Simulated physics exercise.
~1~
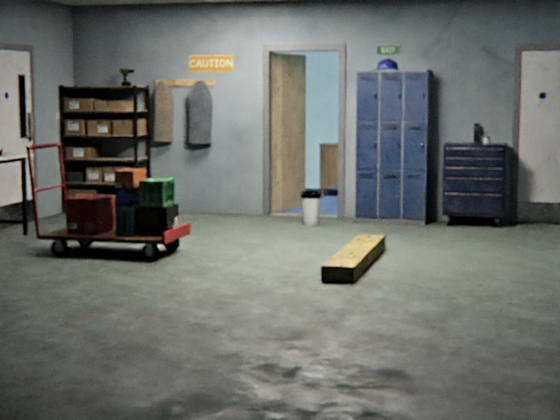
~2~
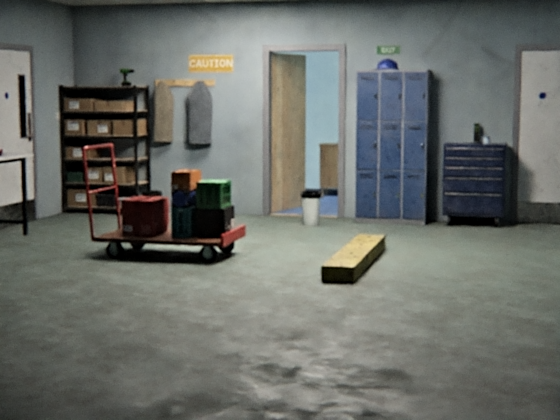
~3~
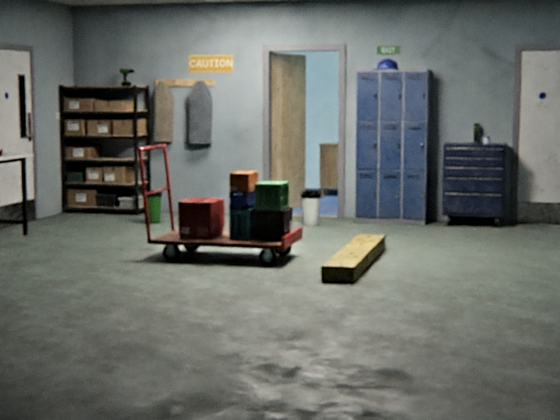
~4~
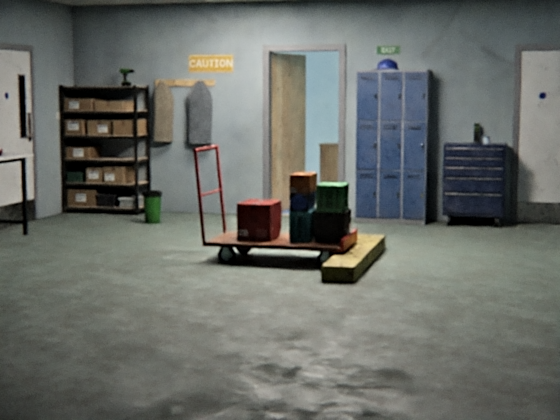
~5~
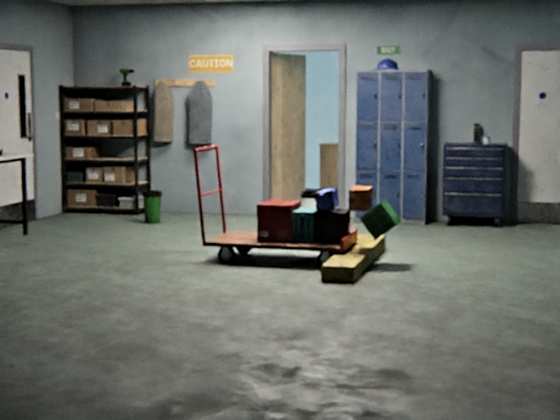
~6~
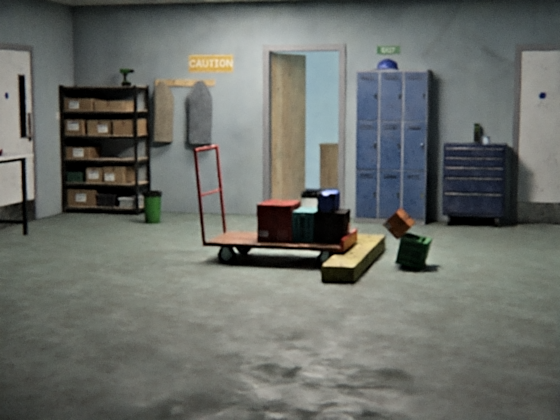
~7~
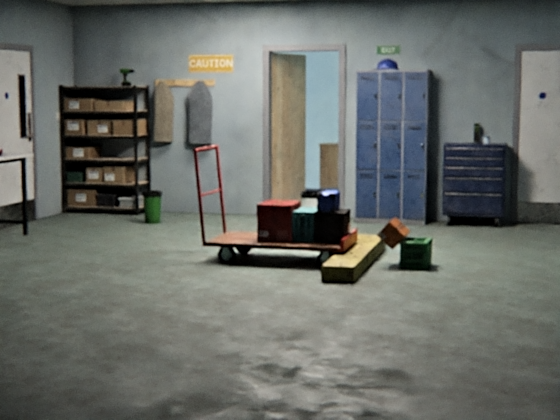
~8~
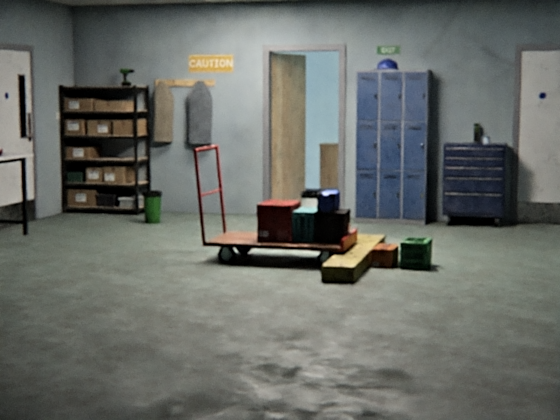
Red flat cart rolling right into a low yellow step and stopping, its boxes toppling, green and orange ones landing beyond it.
